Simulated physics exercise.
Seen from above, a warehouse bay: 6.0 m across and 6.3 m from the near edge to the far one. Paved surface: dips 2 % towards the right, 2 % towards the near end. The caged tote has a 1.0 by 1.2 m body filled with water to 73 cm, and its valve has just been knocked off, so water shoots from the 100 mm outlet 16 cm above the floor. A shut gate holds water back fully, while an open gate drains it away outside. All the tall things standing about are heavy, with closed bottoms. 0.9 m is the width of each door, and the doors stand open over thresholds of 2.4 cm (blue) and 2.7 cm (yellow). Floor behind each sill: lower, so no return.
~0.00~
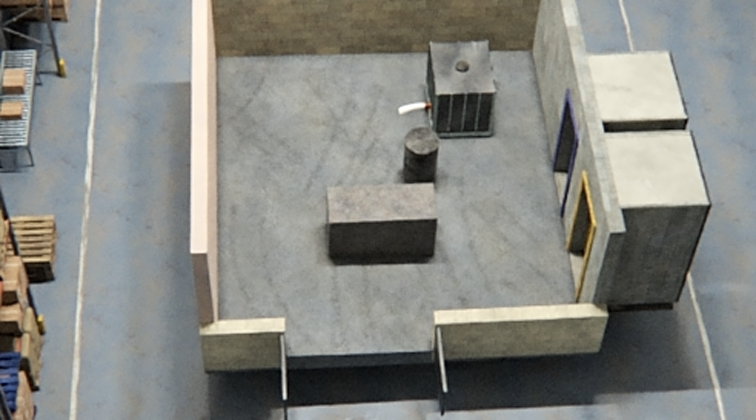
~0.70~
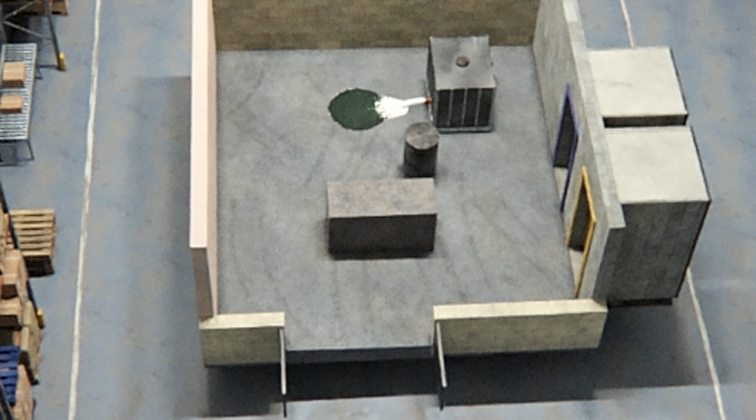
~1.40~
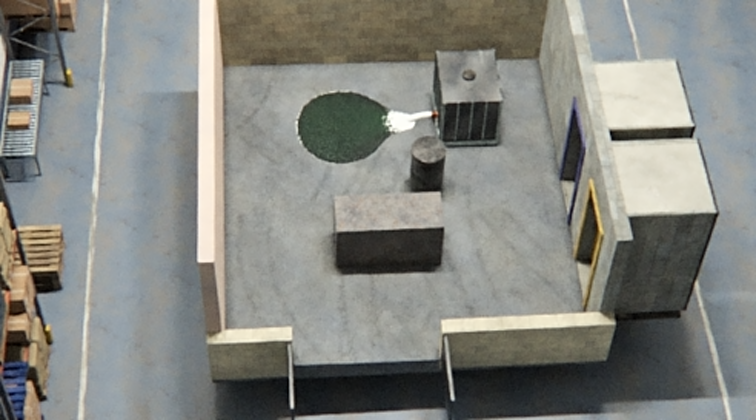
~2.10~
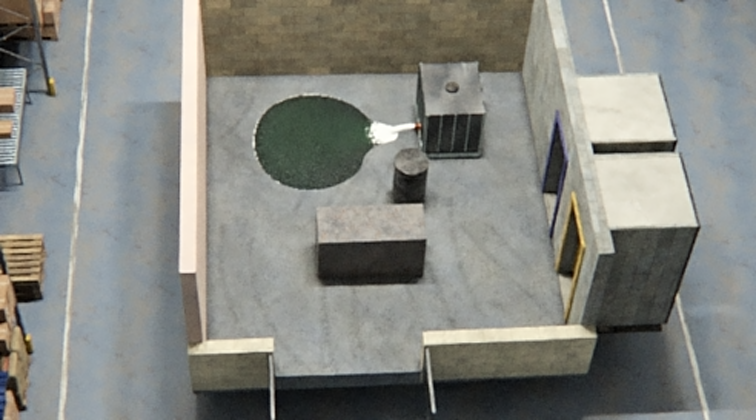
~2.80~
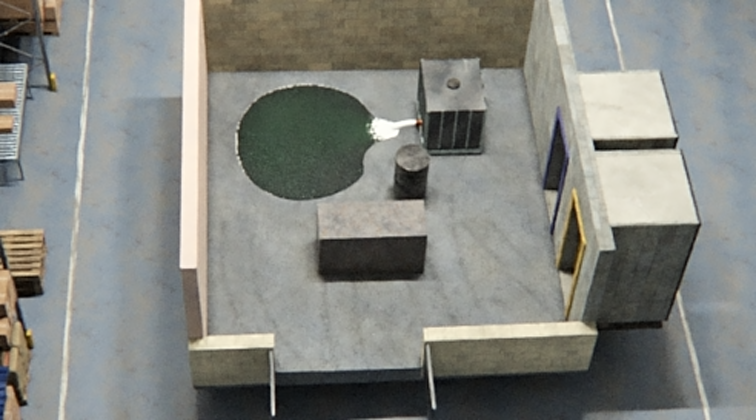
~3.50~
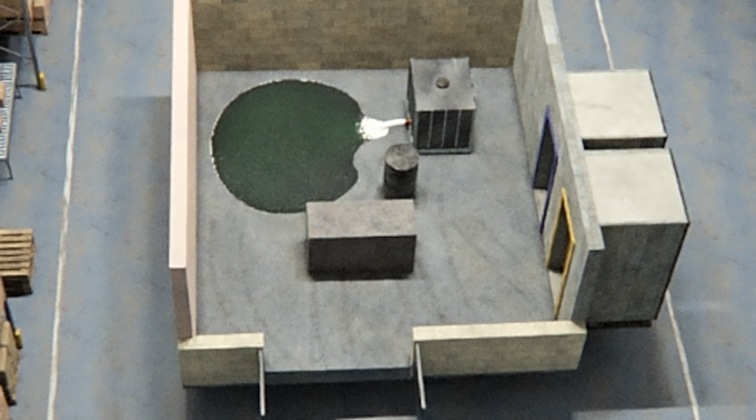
Water spurts leftward from a caged tote and spreads into a wide, dark, rounded pool.
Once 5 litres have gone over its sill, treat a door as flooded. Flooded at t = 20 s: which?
Blue door - not flooded, yellow door - not flooded.
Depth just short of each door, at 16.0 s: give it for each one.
Depth (cm) - blue: 0.2, yellow: 1.5.
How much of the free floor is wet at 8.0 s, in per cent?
About 35 per cent.
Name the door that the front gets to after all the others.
It is the blue one.
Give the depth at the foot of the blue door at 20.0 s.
1.4 cm.
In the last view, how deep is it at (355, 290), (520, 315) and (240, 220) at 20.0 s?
In order, roughly 0.2, 1.2 and 0.6 cm.
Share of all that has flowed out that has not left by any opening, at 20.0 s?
74 %.
After 5.0 s water covers 25 % of the floor and is deepest (5 cm) near (374, 129); blue door not reached, yellow door not reached.
After 8.0 s water covers 35 % of the floor and is deepest (5 cm) near (374, 129); blue door not reached, yellow door not reached.
After 12.0 s water covers 50 % of the floor and is deepest (5 cm) near (374, 129); blue door not reached, yellow door not reached.
After 16.0 s water covers 55 % of the floor and is deepest (4 cm) near (374, 129); blue door not reached, yellow door 1.6 cm at the sill, 0 L in.
After 20.0 s water covers 55 % of the floor and is deepest (6 cm) near (384, 129); blue door 1.4 cm at the sill, 0 L in, yellow door 2.2 cm at the sill, 0 L in.
